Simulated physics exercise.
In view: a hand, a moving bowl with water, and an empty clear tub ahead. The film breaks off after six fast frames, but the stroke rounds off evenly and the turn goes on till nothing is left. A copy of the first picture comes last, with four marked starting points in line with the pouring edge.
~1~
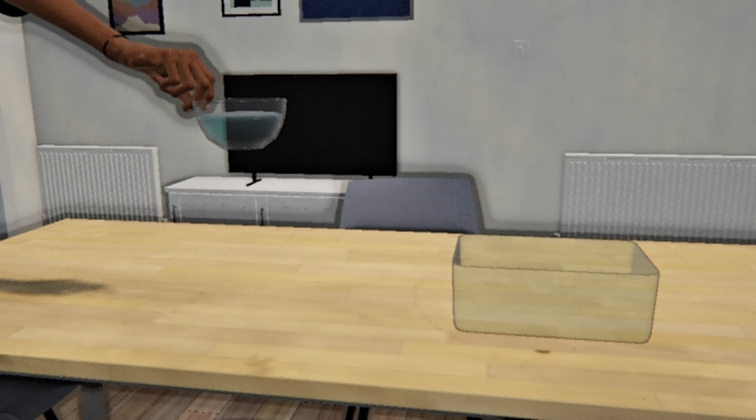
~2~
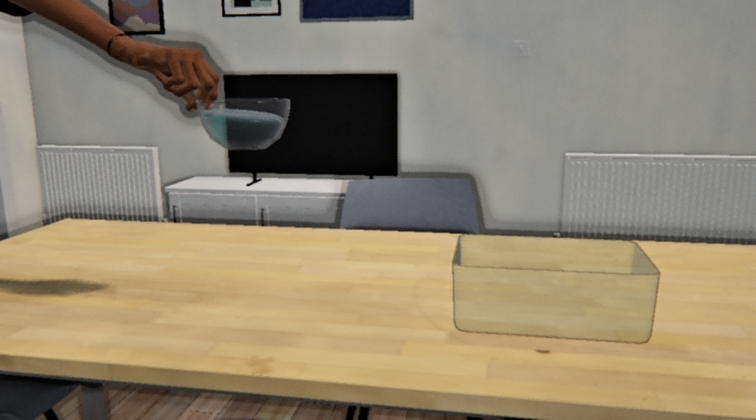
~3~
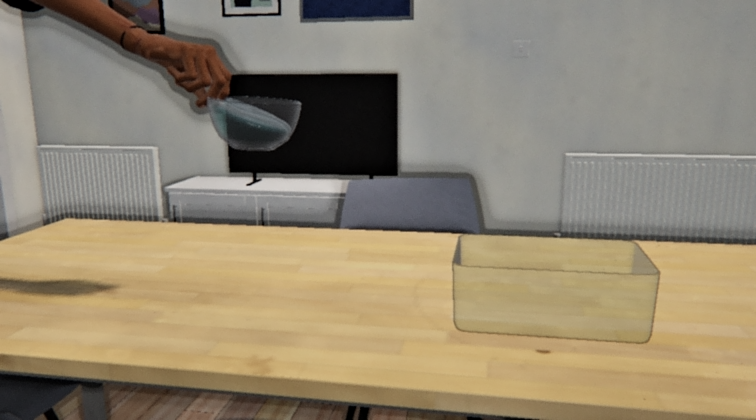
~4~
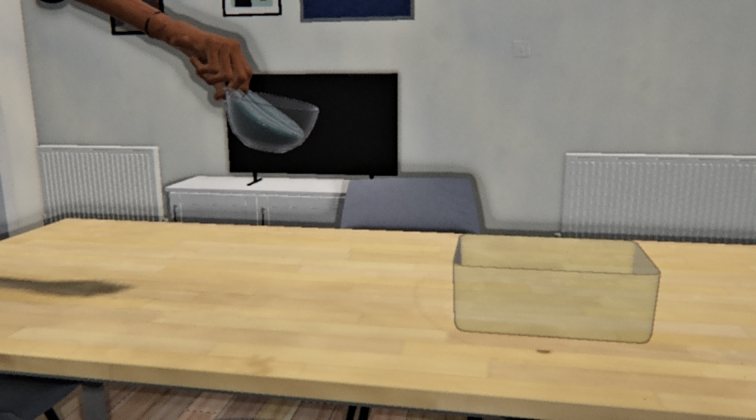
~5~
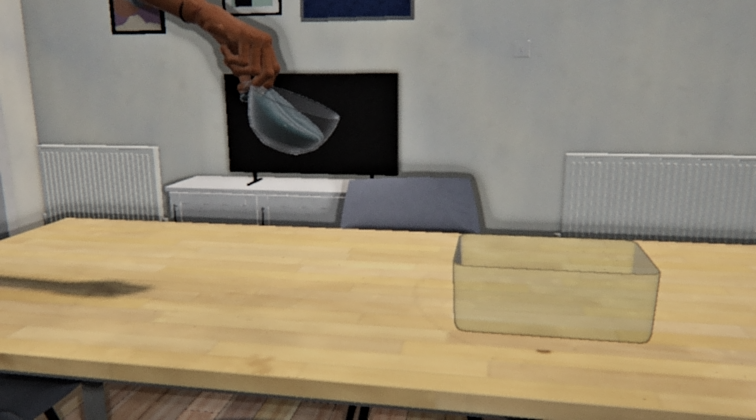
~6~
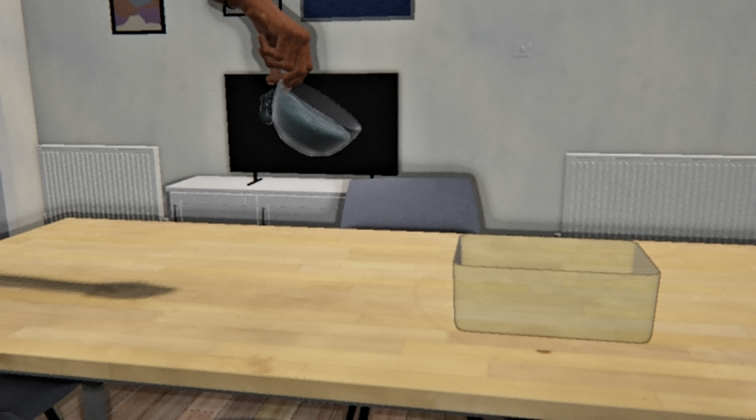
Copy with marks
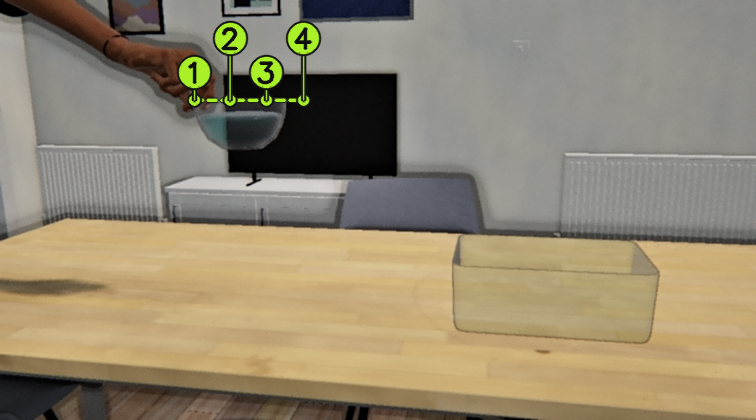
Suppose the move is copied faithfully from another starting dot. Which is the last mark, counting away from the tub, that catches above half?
Choose 2.
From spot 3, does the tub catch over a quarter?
Yes, clearly.
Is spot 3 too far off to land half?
No, not at all.
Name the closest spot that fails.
It is 1.
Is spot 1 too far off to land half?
Yes, it does.
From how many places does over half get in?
Three.
On the marked copy, 1 at (194, 100); 2 at (230, 100); 3 at (266, 100); 4 at (303, 100).
With 1, about 13 % lands in the tub, 80 % falls short and 7 % goes beside or beyond.
With 2, about 66 % lands in the tub, 23 % falls short and 11 % goes beside or beyond.
With 3, about 74 % lands in the tub, 9 % falls short and 17 % goes beside or beyond.
With 4, about 71 % lands in the tub, 9 % falls short and 20 % goes beside or beyond.
